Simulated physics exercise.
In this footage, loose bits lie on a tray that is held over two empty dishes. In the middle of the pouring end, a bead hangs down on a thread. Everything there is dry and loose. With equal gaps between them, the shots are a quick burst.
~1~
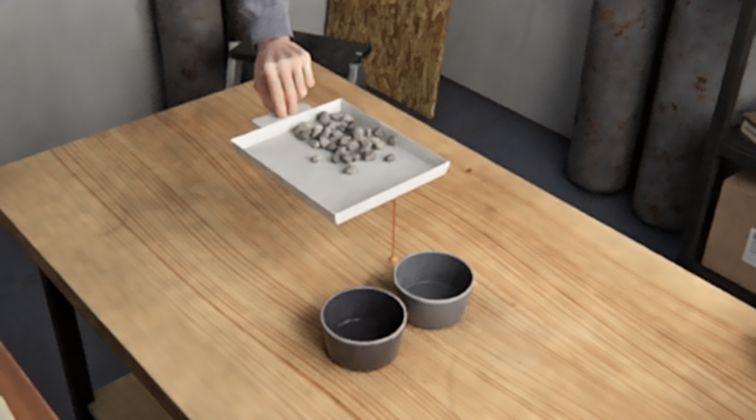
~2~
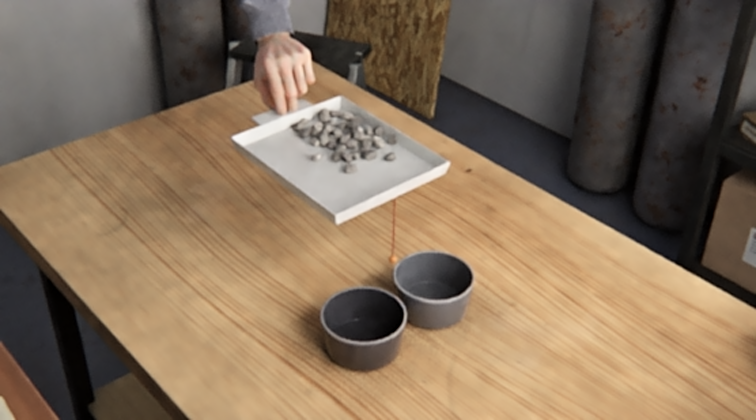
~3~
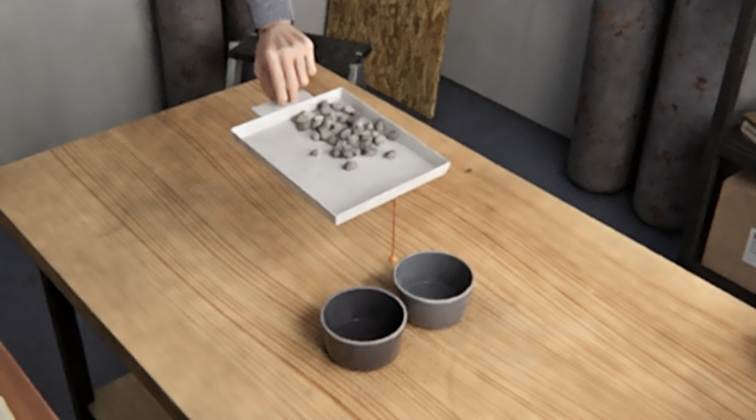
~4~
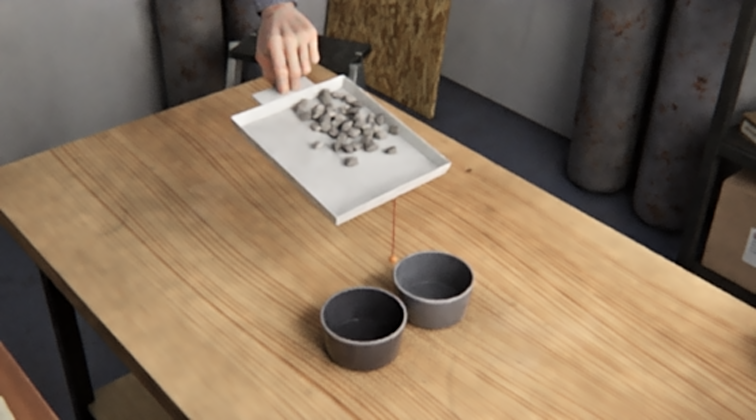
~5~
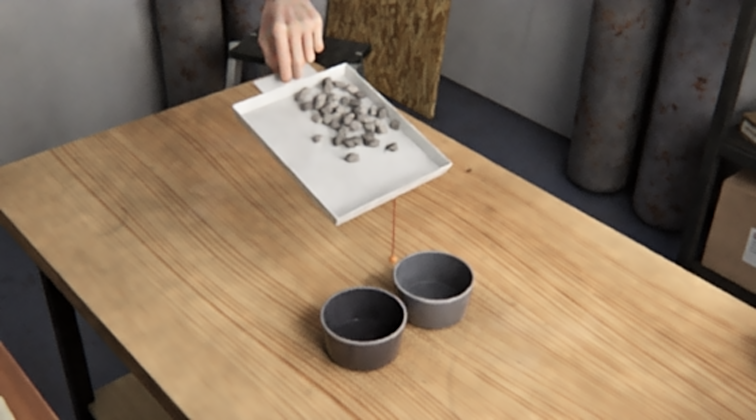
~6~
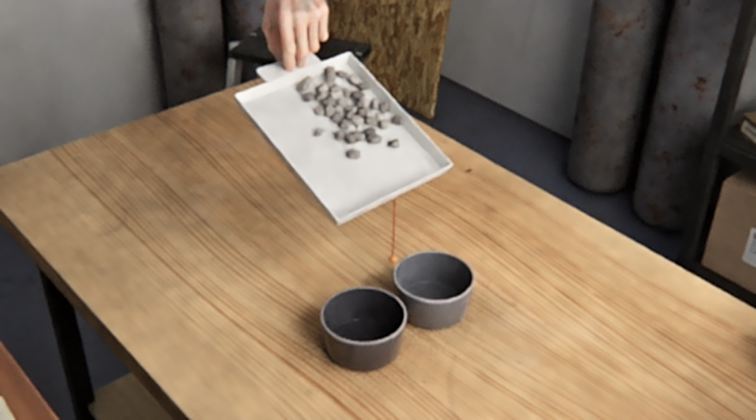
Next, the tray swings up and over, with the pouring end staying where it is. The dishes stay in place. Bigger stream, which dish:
Right.
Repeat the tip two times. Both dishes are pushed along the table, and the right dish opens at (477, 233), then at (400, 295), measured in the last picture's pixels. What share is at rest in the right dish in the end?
First 0 per cent, second 50 per cent.
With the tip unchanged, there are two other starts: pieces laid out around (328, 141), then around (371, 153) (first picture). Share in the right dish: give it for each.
Close to 50 per cent, followed by close to 60 per cent.
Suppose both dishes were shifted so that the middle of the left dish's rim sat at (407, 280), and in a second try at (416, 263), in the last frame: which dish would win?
For the first position it is the one at left; for the second, the one at left.
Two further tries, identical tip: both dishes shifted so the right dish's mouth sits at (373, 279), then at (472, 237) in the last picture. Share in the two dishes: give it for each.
Trial 1 near 30 %, trial 2 near 50 %.
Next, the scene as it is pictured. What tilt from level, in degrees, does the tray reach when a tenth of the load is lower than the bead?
I'd put it at about 75 degrees.
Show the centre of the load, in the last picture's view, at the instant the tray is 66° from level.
Close to (411, 182).
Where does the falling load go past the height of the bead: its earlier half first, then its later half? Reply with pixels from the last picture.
At (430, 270) for the first part, then at (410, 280) for the others.
Soon, tray tipped steeply; most on the tray; a small part in the air.
A while on, tray tipped past a quarter turn; about half on the tray; about a quarter in the right dish; about a quarter outside both; a small part in the air.
Towards the end, tray tipped past a quarter turn; about a quarter in the left dish; about half in the right dish; about a quarter outside both.
Finally, tray tipped past a quarter turn; about a quarter in the left dish; about half in the right dish; about a quarter outside both.
